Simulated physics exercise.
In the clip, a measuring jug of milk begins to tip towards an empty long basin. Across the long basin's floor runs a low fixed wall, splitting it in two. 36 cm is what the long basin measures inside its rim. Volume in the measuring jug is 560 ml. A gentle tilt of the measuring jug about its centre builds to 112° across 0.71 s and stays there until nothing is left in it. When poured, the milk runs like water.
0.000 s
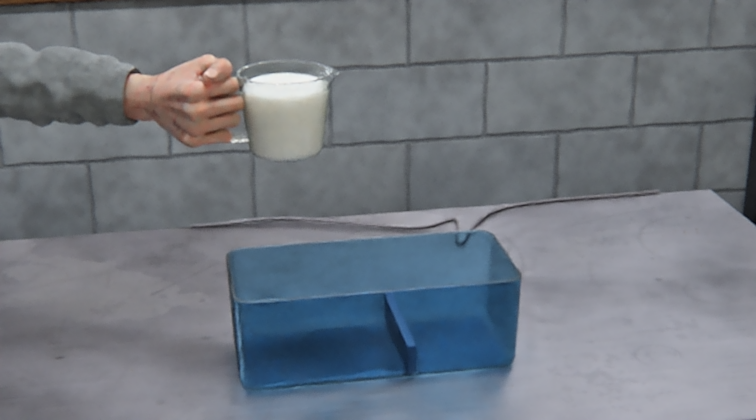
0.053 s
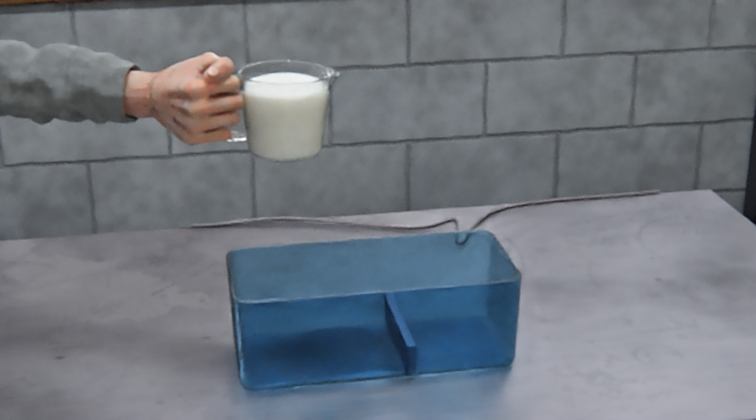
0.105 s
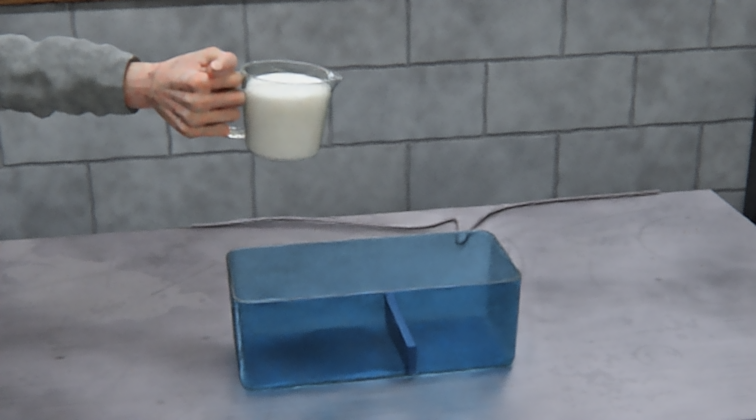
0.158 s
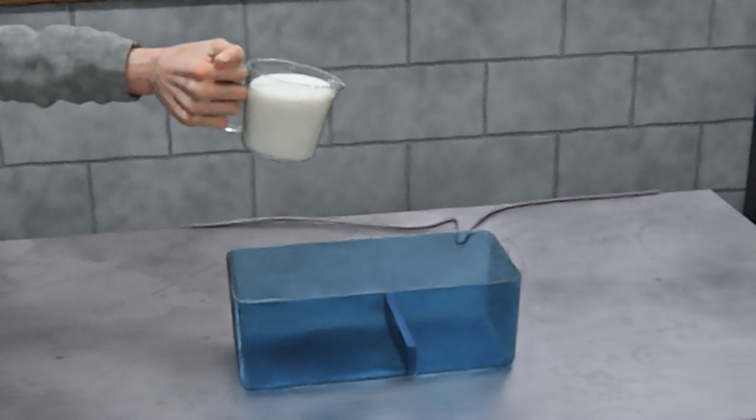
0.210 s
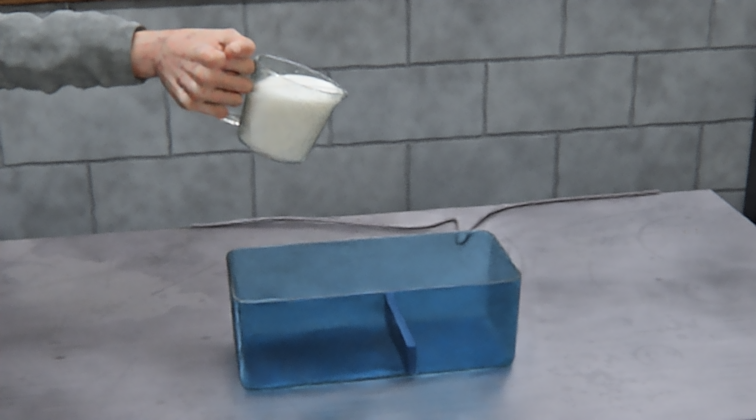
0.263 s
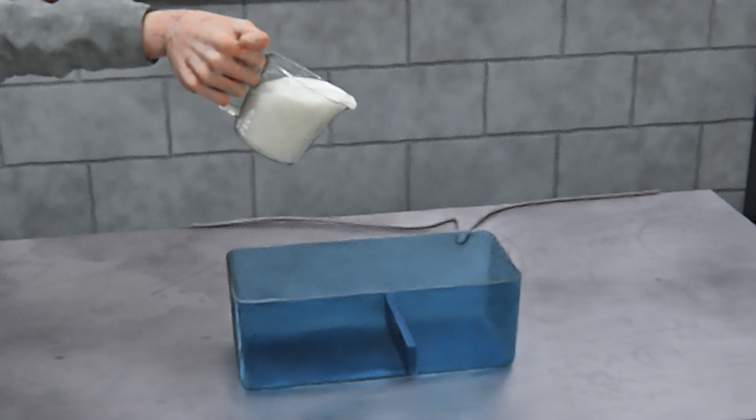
A hand tilts a glass measuring jug of milk rightward above a divided blue basin.
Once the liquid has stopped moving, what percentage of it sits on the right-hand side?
About 45 per cent.
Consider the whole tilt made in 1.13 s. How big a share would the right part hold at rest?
Estimate: Close to 65 per cent.
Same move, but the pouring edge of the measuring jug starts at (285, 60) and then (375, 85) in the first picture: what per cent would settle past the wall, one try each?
About 10 %, then about 85 %.
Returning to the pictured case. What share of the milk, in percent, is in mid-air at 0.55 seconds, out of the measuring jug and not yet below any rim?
Close to 42 in a hundred.
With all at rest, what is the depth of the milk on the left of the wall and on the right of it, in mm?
Left roughly 8 mm; right roughly 12 mm.
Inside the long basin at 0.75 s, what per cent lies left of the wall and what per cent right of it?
Near 36 on the left, 44 on the right.
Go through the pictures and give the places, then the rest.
In the first picture, it leans 0°; its right rim is at (338, 71); the milk meets the walls at (242, 85) and (327, 81); the long basin's rim runs from (230, 277) to (506, 255); the wall's top is at (400, 320).
In the second picture, it leans 2°; its right rim is at (339, 73); the milk meets the walls at (242, 85) and (327, 81).
In the third picture, it leans 6°; its right rim is at (342, 77); the milk meets the walls at (245, 84) and (329, 83).
In the fourth picture, it leans 13°; its right rim is at (345, 84); the milk meets the walls at (248, 85) and (334, 85).
In the fifth picture, it leans 23°; its right rim is at (349, 94); the milk meets the walls at (250, 89) and (342, 88).
In the sixth picture, it leans 34°; its right rim is at (351, 106); the milk meets the walls at (247, 97) and (347, 98); 2 per cent is over the edge.
By 0.55 s the tilt is 98° and 40 per cent is still to pour, 2 is left of the wall and 15 right of it.
By 0.75 s the tilt is 112° and 4 per cent is still to pour, 36 is left of the wall and 45 right of it.
By 0.97 s the tilt is 112° and 0 per cent is still to pour, 52 is left of the wall and 45 right of it.
By 1.21 s the tilt is 112° and 0 per cent is still to pour, 52 is left of the wall and 45 right of it.
At rest 52 per cent lies left of the wall, 45 right of it and 3 outside.
